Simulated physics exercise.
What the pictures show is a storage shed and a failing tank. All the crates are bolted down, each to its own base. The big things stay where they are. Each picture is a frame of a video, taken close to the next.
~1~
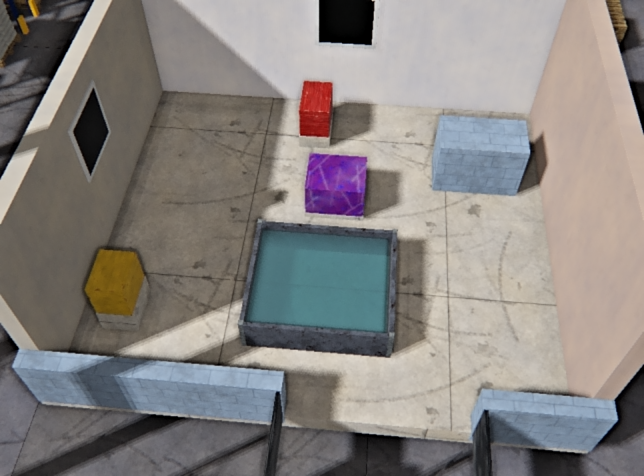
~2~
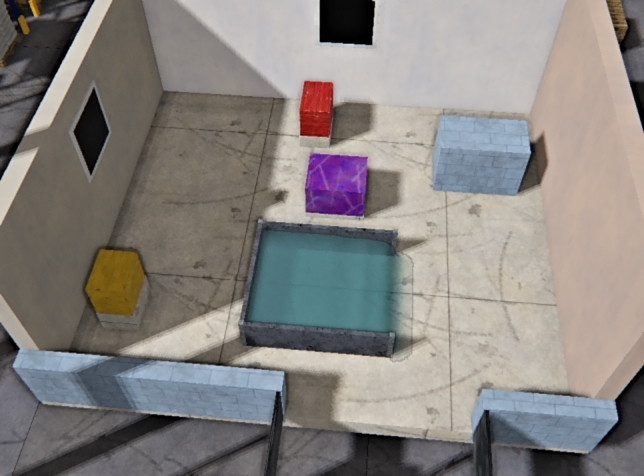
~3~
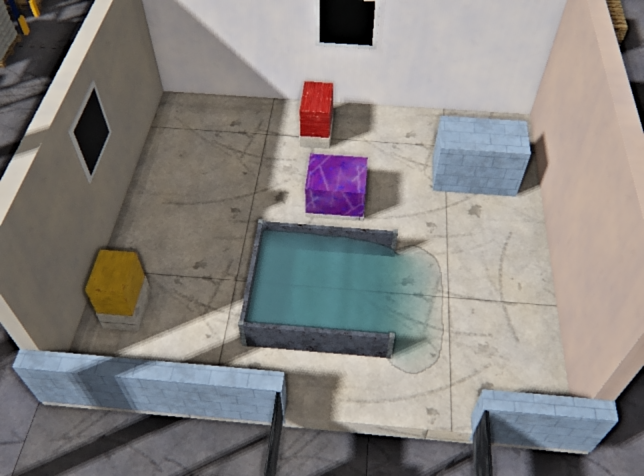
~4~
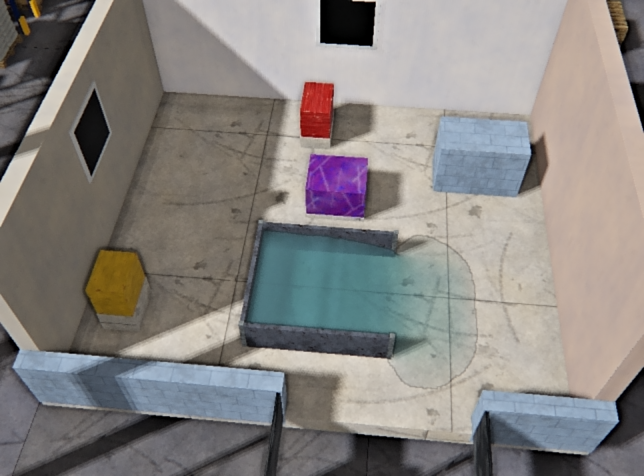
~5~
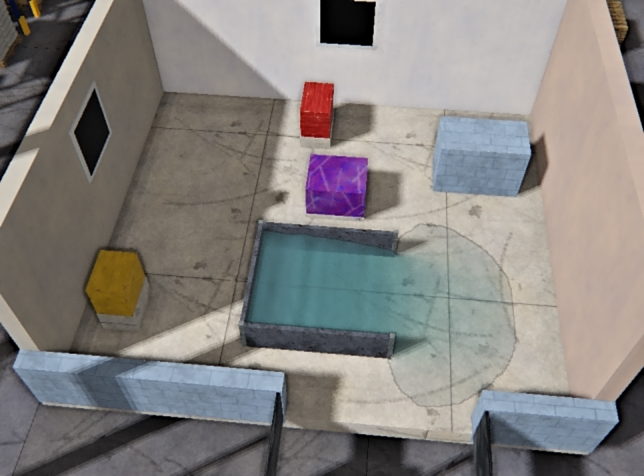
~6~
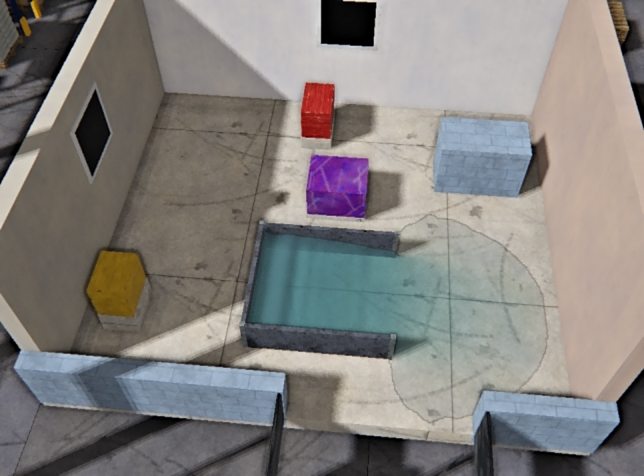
Water sat still in a dark-walled tank in a storage shed, then poured out through the open right side and spread across the pale floor in a widening, rounded puddle toward the right wall.
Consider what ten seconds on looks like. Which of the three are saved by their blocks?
At the end, the purple crate gets caught by the water; the yellow crate doesn't get caught by the water; the red crate doesn't get caught by the water.
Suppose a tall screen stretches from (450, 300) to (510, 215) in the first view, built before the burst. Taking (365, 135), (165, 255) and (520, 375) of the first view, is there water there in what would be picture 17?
As listed: Not flooded, not flooded, awash.
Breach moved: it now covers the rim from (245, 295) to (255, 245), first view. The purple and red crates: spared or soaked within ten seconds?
Then: The purple one remains dry, the red one remains dry.
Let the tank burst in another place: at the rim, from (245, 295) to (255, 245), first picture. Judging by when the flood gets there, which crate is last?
Answer: The purple one.
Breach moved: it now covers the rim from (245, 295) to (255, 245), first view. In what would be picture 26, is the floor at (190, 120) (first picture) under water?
Looking at that point, I'd call it drenched.
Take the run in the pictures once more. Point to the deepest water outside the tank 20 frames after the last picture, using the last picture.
My finger goes to (531, 118).
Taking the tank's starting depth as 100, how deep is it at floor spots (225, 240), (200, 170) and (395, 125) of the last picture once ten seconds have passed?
Going in order, roughly 2, 4 and 12 %.
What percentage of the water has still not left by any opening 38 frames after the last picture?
Roughly 90 %.
A moment on, water covers 25 % of the floor; the purple crate not reached, the yellow crate not reached, the red crate not reached.
Next, water covers 25 % of the floor; the purple crate not reached, the yellow crate not reached, the red crate not reached.
Then, water covers 30 % of the floor; the purple crate not reached, the yellow crate not reached, the red crate not reached.
Later, water covers 60 % of the floor; the purple crate water round its plinth, the yellow crate not reached, the red crate water round its plinth.
In the end, water covers 85 % of the floor; the purple crate was topped, the yellow crate stayed above the water, the red crate stayed above the water.
